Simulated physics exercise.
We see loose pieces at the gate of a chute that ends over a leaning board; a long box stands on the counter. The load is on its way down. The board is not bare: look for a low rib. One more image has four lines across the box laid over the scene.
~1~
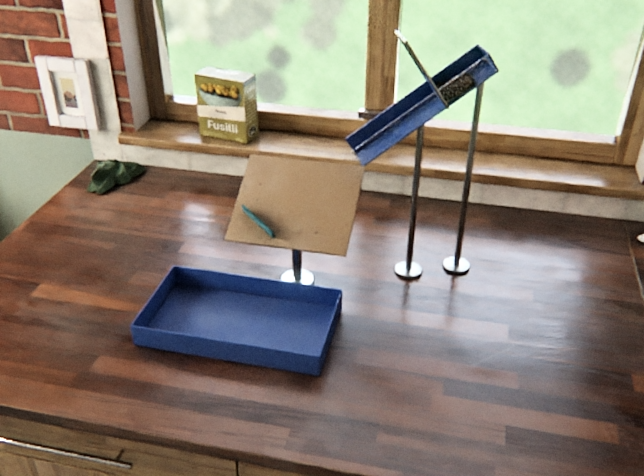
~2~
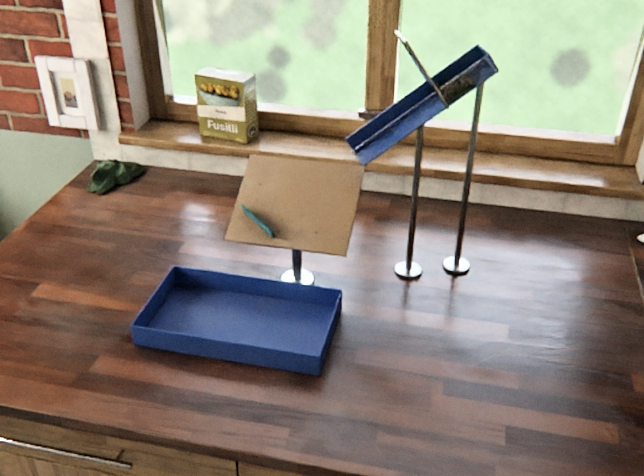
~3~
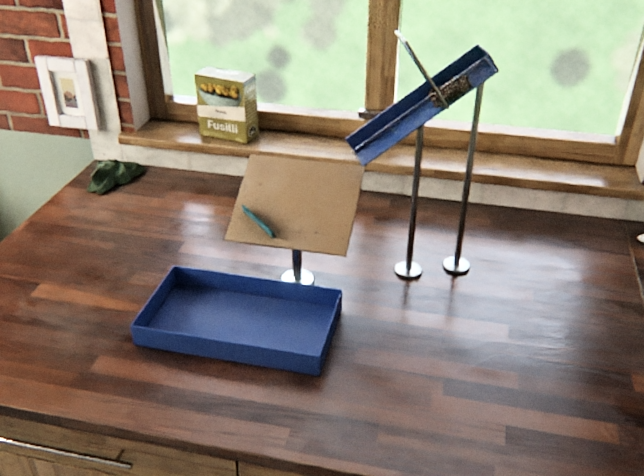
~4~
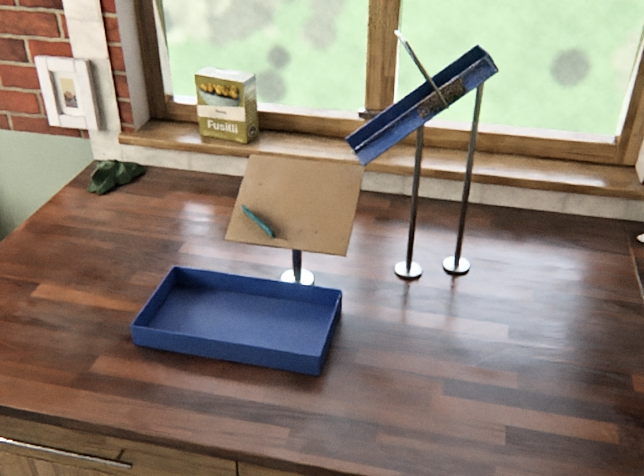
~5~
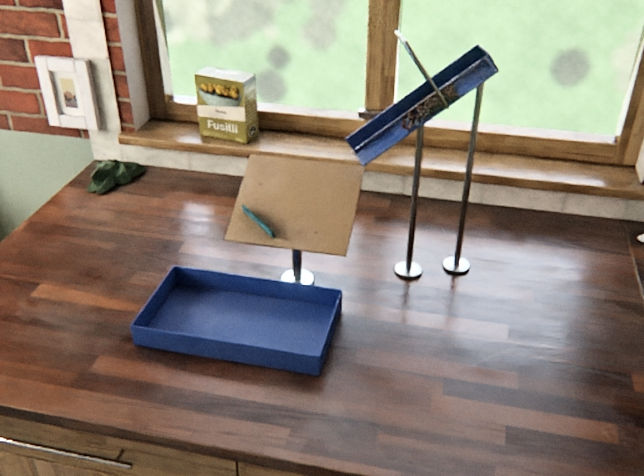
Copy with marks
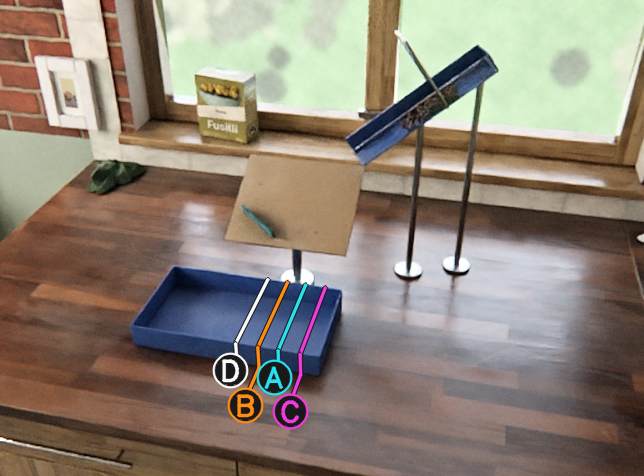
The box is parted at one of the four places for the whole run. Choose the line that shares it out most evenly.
The answer is line B.
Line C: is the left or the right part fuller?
The left side.
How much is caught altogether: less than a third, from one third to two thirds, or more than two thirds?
More than two thirds.
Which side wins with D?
Right.
On the marked copy, line A crosses the front rim at (278, 349); line B crosses the front rim at (258, 346); line C crosses the front rim at (300, 353); line D crosses the front rim at (235, 342).
If A is chosen, of what is caught, almost all on the left of the divider, just a few on the right.
If B is chosen, of what is caught, roughly half on the left of the divider, roughly half on the right.
If C is chosen, of what is caught, every piece on the left of the divider, not one piece on the right.
If D is chosen, of what is caught, about a tenth on the left of the divider, almost all on the right.
